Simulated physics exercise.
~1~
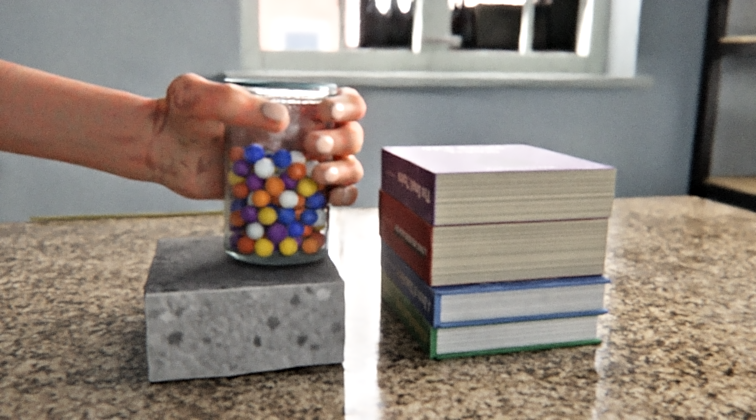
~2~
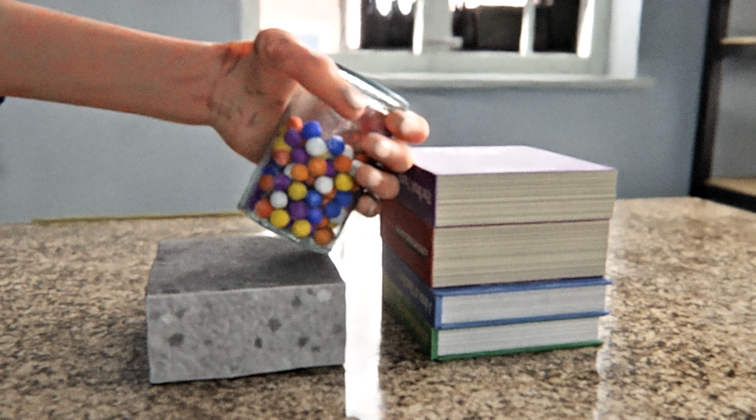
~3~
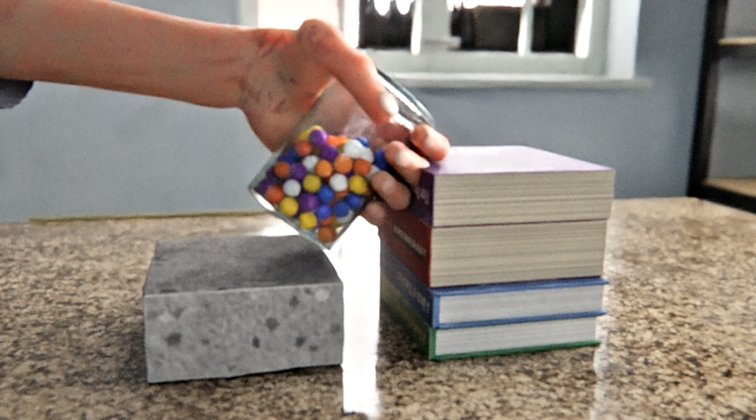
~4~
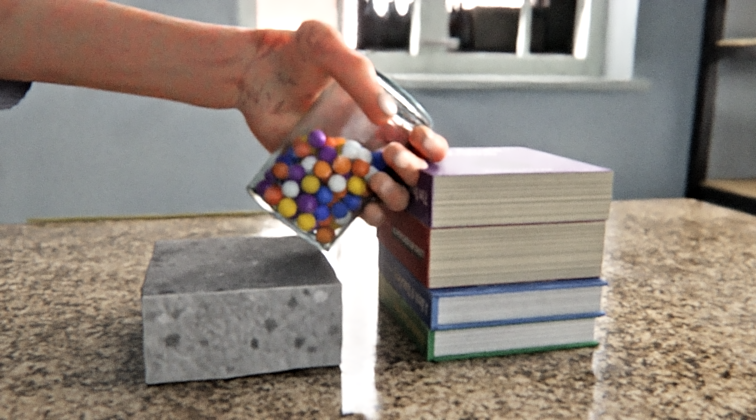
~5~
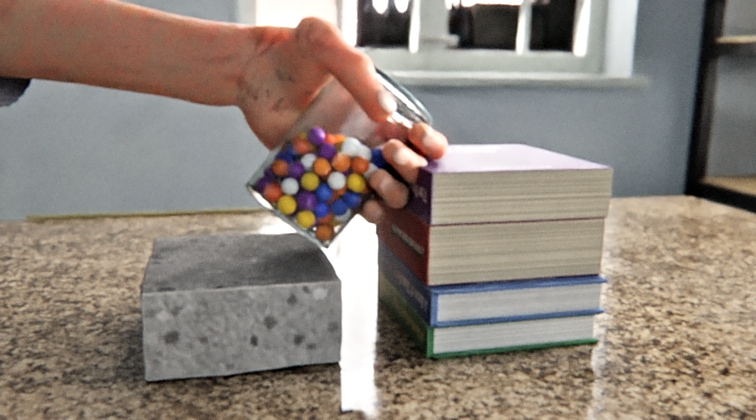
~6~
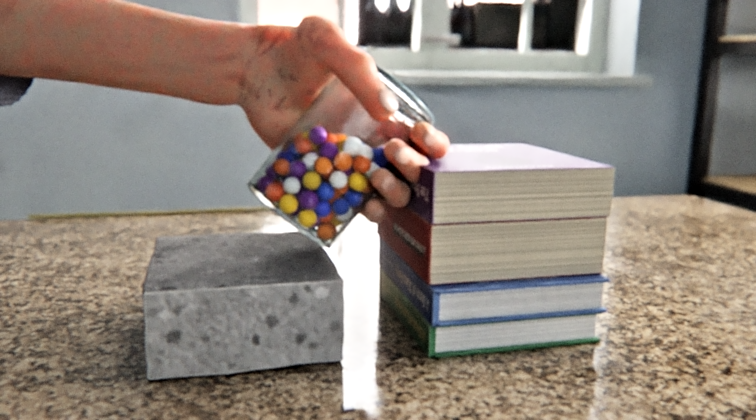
On a speckled countertop by a window, a hand lifted an open glass jar of colorful little balls off a grey block and tilted it right until it leaned against a stack of four books, where it stayed with the balls still inside.
